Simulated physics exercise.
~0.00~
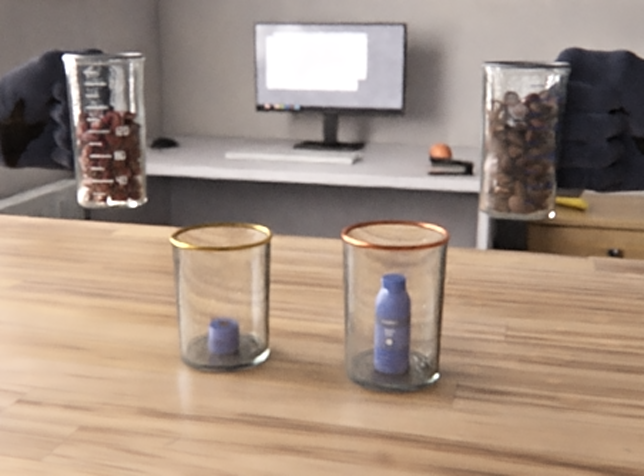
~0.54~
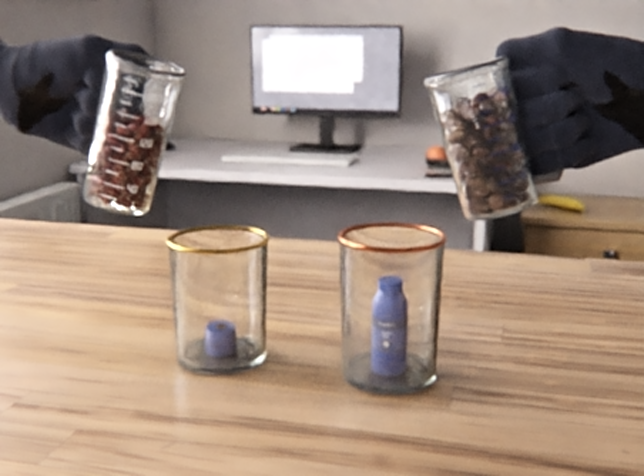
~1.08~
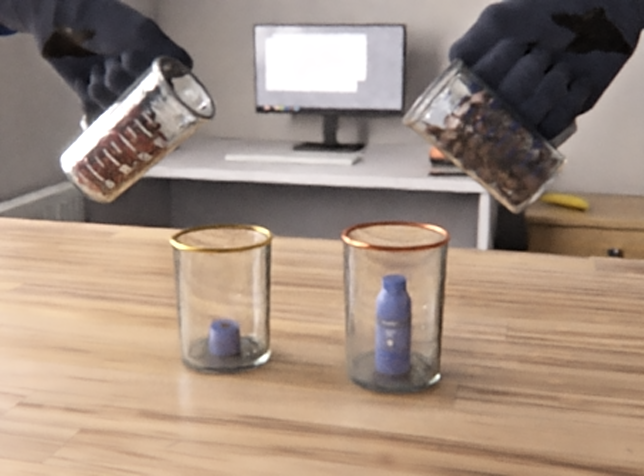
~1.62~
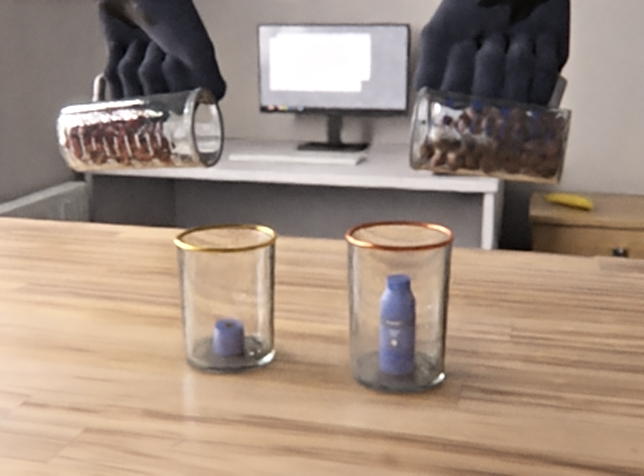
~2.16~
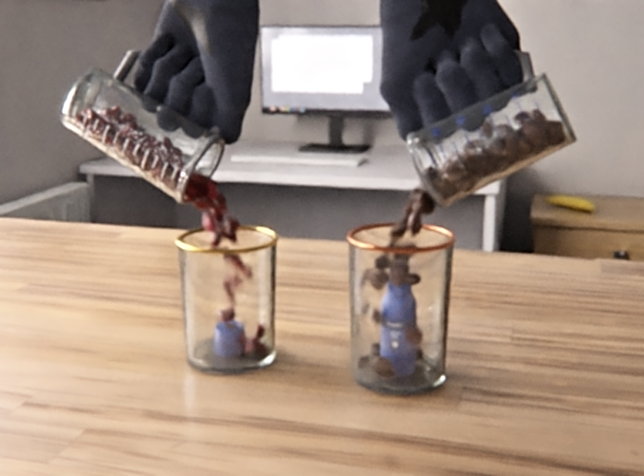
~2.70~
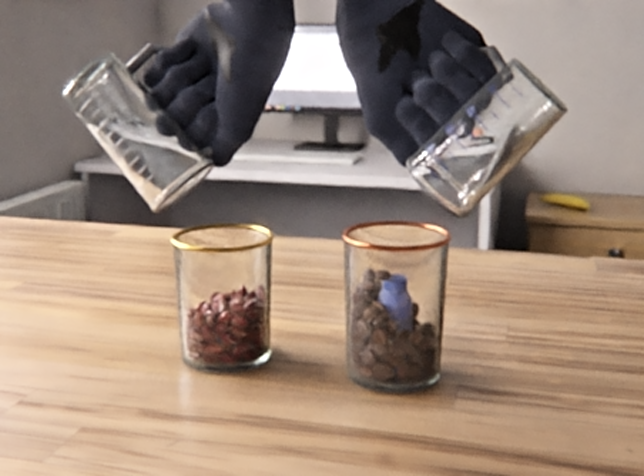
The clip opens on a wooden table with two clear glasses, the left holding a small blue object and the right a taller blue bottle, while two dark-gloved hands hold up clear cups of reddish and brown pieces. The hands tilt the cups inward, until both lie on their sides above the glasses. They tip further, and the pieces stream down into the glasses around the blue objects. The cups end up steeply tipped and empty. The reddish pieces now cover the left object completely, while the top of the blue bottle still shows above the brown pile on the right.
